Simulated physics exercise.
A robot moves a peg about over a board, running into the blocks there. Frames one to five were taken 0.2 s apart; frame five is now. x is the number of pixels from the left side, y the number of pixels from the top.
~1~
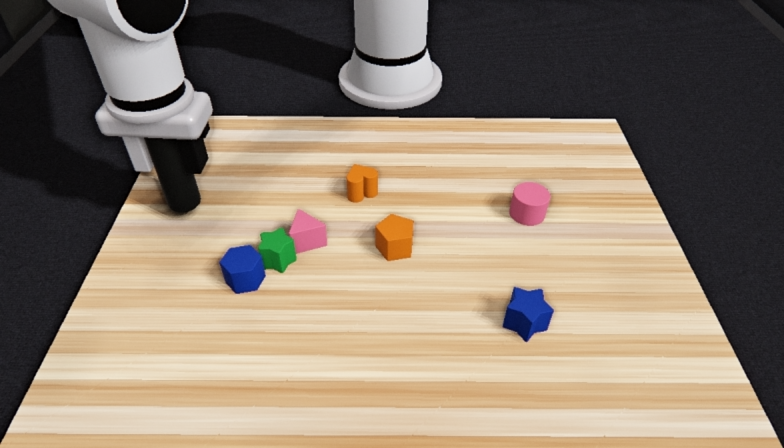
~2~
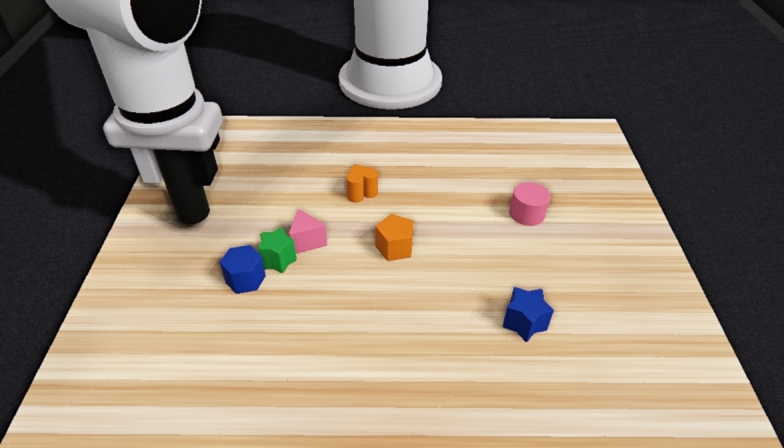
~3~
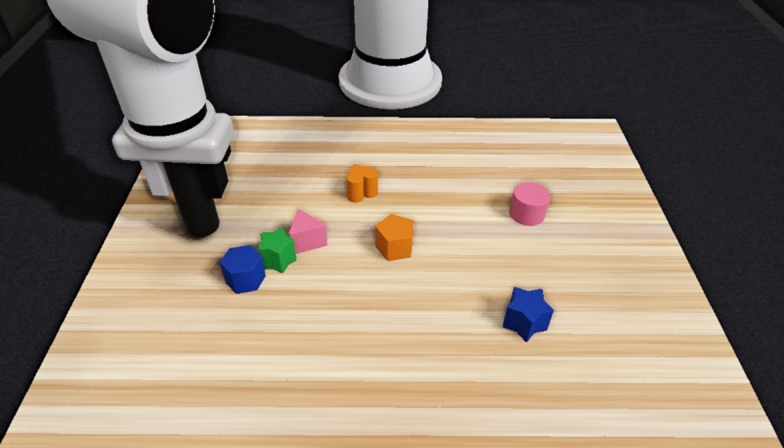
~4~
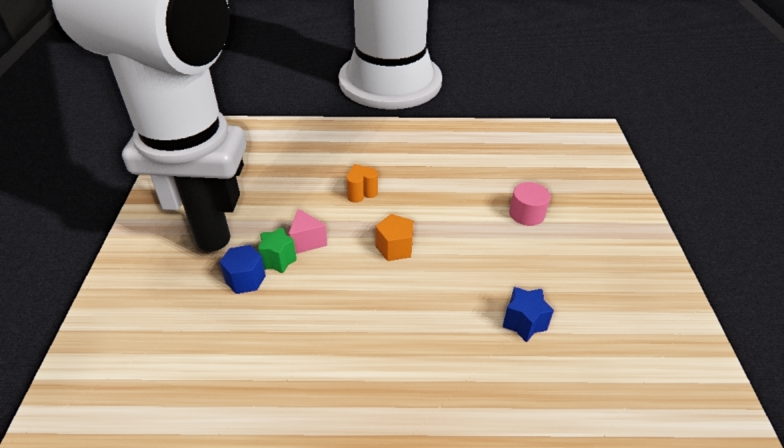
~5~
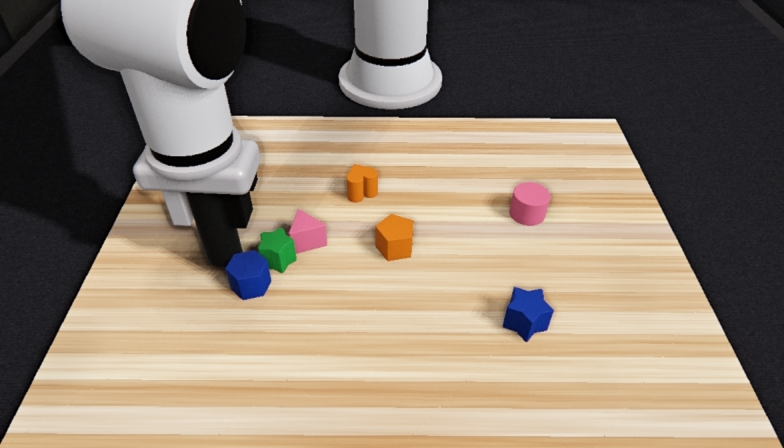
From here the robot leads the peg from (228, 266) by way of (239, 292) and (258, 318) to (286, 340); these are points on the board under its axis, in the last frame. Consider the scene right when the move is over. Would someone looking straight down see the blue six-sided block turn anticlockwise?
Final answer: Yes.
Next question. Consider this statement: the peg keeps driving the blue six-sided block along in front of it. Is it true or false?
My answer: False.
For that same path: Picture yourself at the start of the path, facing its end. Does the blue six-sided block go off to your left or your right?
It's pushed left.
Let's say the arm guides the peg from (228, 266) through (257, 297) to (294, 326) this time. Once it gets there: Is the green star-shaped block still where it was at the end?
I believe so.
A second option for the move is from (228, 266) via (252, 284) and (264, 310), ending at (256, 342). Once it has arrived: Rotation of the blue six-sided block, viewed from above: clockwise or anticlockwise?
From above, the turn goes anticlockwise.
The first path, step by step. One third of the way, peg at (236, 283); blue six-sided block at (268, 283), turned 40° anticlockwise.
Two thirds of the way, peg at (256, 308); blue six-sided block at (294, 294), turned 95° anticlockwise.
At the end, peg at (284, 330); blue six-sided block at (313, 297), turned 125° anticlockwise; green star-shaped block unmoved.
